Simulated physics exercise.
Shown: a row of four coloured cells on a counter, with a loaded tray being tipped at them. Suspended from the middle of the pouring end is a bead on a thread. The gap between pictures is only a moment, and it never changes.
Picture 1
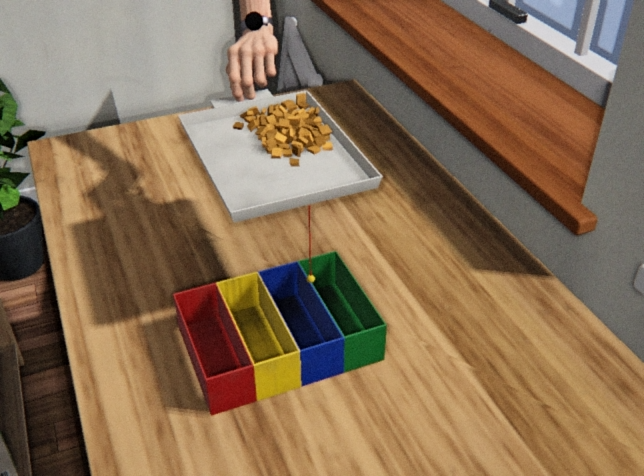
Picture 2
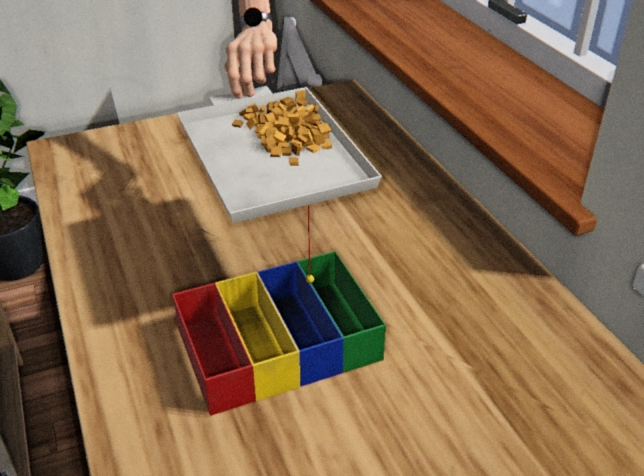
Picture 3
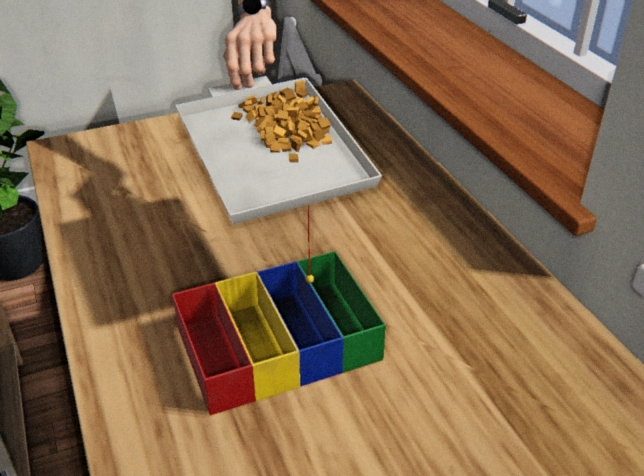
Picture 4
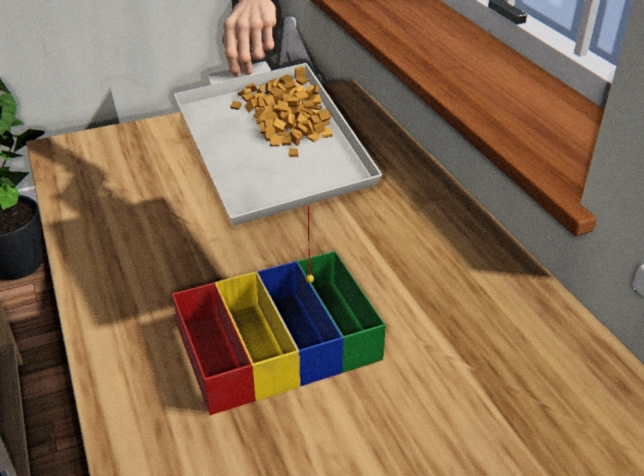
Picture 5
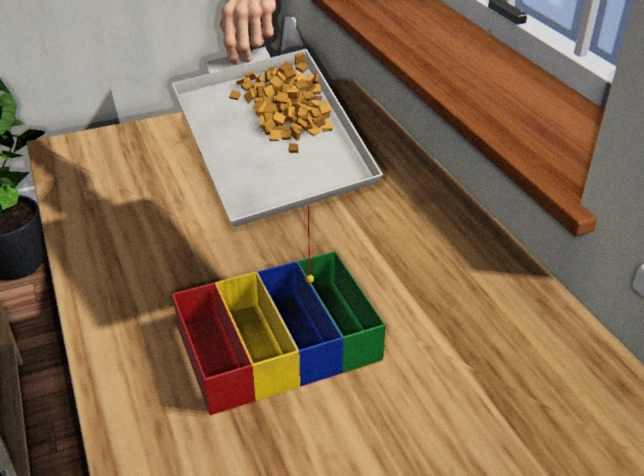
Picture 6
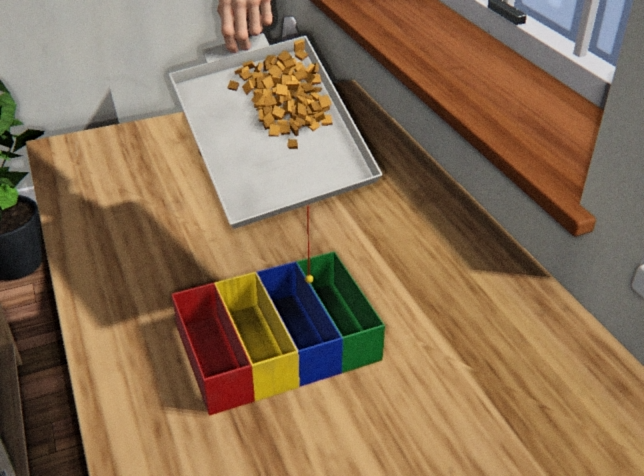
On a wooden table, a hand raising the far end of a tray of cereal squares behind red, yellow, blue and green cells.
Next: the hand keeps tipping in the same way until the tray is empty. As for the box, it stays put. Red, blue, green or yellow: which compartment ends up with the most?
The yellow one.
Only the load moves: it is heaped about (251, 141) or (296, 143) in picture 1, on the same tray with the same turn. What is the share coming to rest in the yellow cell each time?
About 60 %, then about 50 %.
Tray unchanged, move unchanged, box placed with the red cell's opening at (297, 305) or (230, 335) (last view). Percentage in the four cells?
Roughly 30 per cent the first time and 100 per cent the second.
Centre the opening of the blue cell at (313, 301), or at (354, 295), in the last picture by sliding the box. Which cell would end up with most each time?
The yellow one; that red cell.
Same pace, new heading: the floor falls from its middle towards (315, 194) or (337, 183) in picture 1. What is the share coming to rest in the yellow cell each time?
Shares: About 0 in a hundred, then about 0 in a hundred.
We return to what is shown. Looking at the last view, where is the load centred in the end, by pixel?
Last view, resting centre - approx. (271, 367).
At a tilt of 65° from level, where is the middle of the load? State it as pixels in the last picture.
The load is centred about (284, 194).
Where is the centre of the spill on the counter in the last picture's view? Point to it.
(313, 435), roughly.
Shortly afterwards, tray tipped steeply; the bulk on the tray; a little falling or outside the box.
Next, tray tipped past a quarter turn; a little on the tray; near a third in the yellow cell; a little in the blue cell; a little in the red cell; a little in the green cell; a little falling or outside the box.
Some moments later, tray tipped past a quarter turn; near half in the yellow cell; near a quarter in the blue cell; a little in the red cell; a little in the green cell; a little falling or outside the box.
In the end, tray tipped past a quarter turn; near half in the yellow cell; near a quarter in the blue cell; a little in the red cell; a little in the green cell; a little outside the box.
